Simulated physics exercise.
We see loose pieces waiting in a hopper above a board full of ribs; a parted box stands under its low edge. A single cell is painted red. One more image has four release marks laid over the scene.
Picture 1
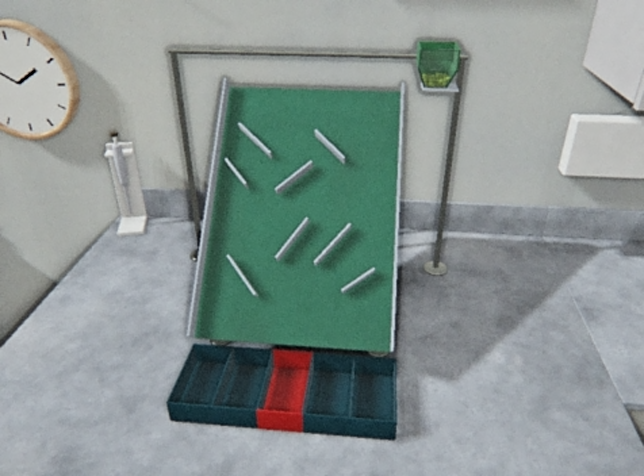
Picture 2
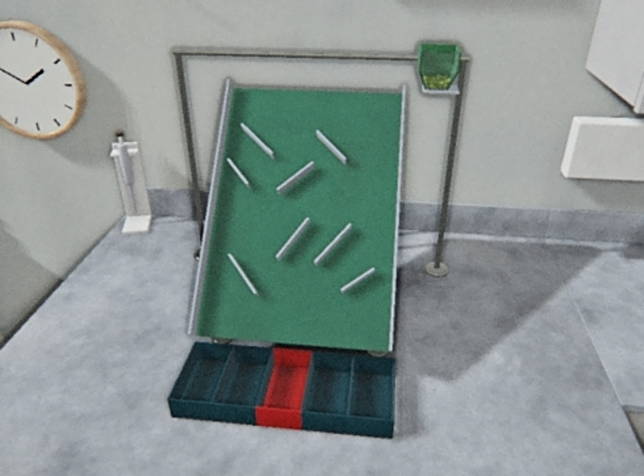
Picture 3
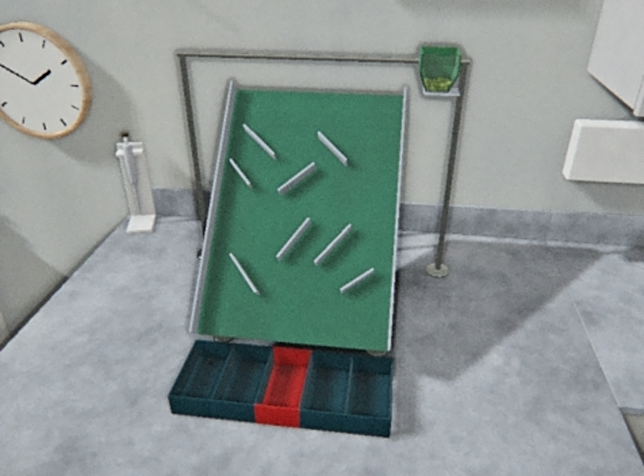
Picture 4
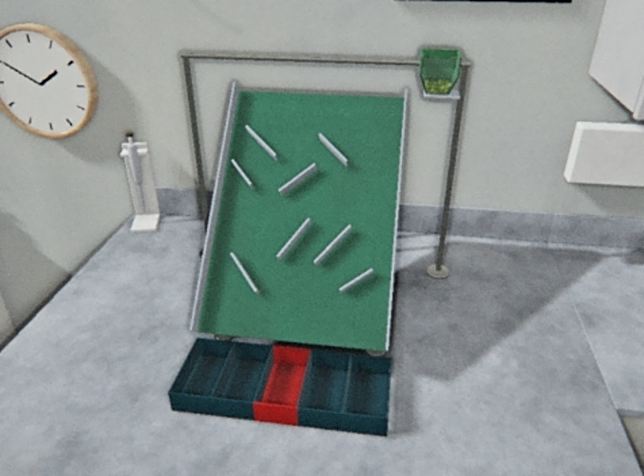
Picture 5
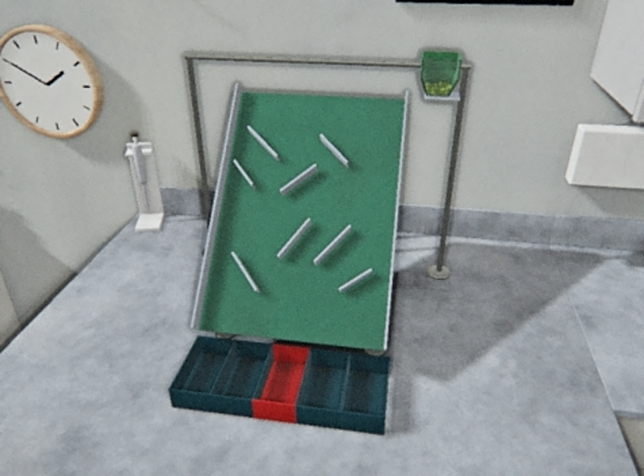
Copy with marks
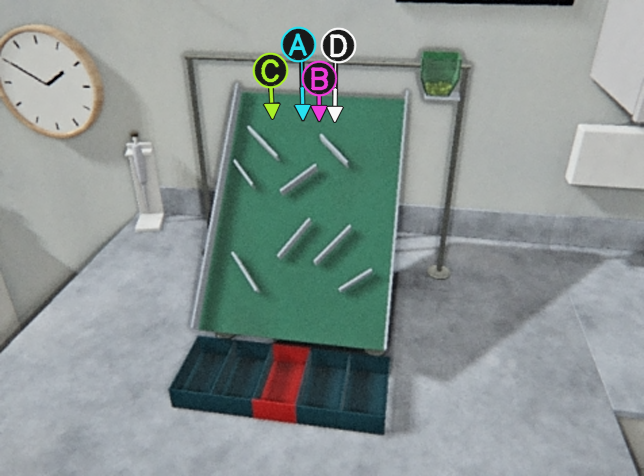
The clip opens on a sloping green board fitted with slanted metal ribs, a small green hopper holding loose pieces at its upper right and a dark five-part box with a red middle cell below. The view drifts slightly, shifting the wall clock rightward, while the hopper and its contents stay still.
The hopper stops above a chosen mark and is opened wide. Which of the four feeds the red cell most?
C works best here.
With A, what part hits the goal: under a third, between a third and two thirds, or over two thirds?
It is between a third and two thirds.
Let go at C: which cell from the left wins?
It is the third one.
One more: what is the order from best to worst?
C, A, B, D.
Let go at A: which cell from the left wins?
The third from the left.
On the marked copy, mark A meets the board at (302, 114); mark B meets the board at (319, 115); mark C meets the board at (272, 113); mark D meets the board at (334, 116).
With A, about two thirds in the red cell, about a third in other cells, a stray few outside the box.
With B, about a third in the red cell, about half in other cells, a stray few outside the box.
With C, most in the red cell, about a quarter in other cells.
With D, about a quarter in the red cell, about two thirds in other cells, a small part outside the box.
